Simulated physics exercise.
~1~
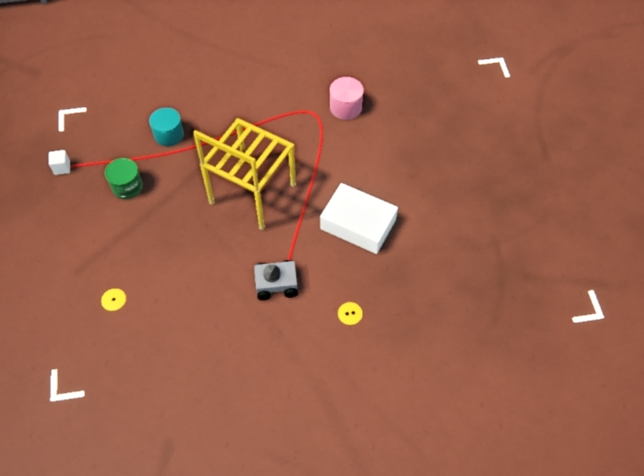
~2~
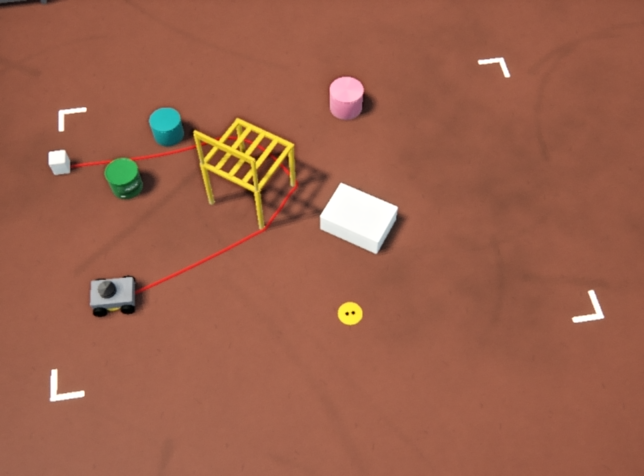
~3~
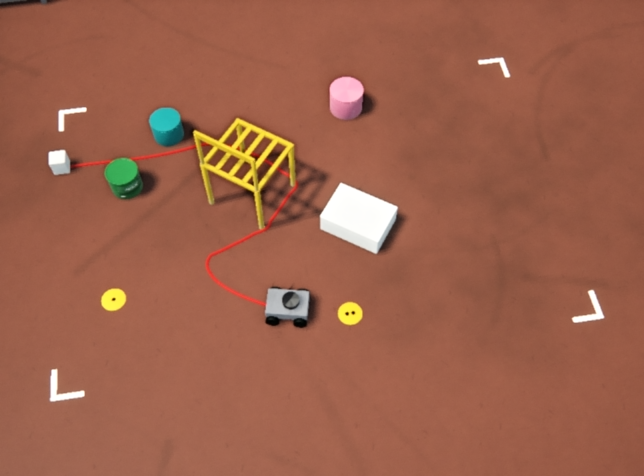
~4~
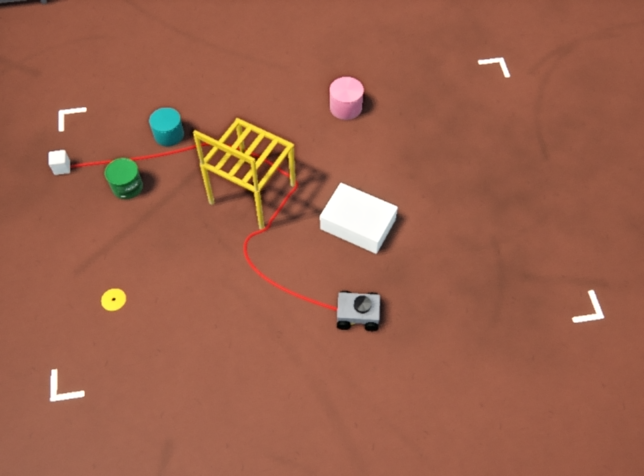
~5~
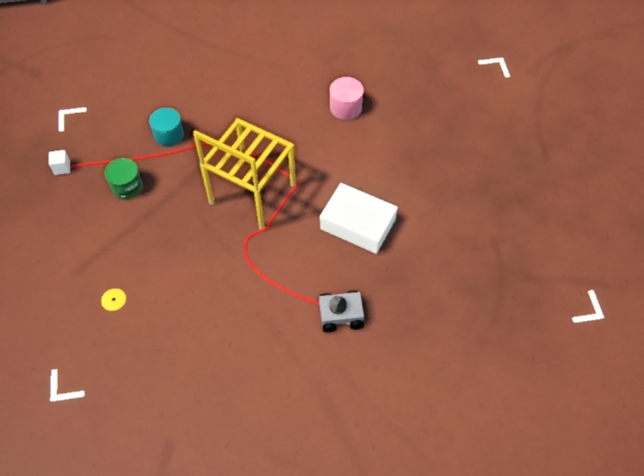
A small grey cart trailing a red lead drove left to a yellow mark, then turned back right and stopped over the other one, its line bending around the yellow chair's leg while the tubs, green bin and white crate stayed put.
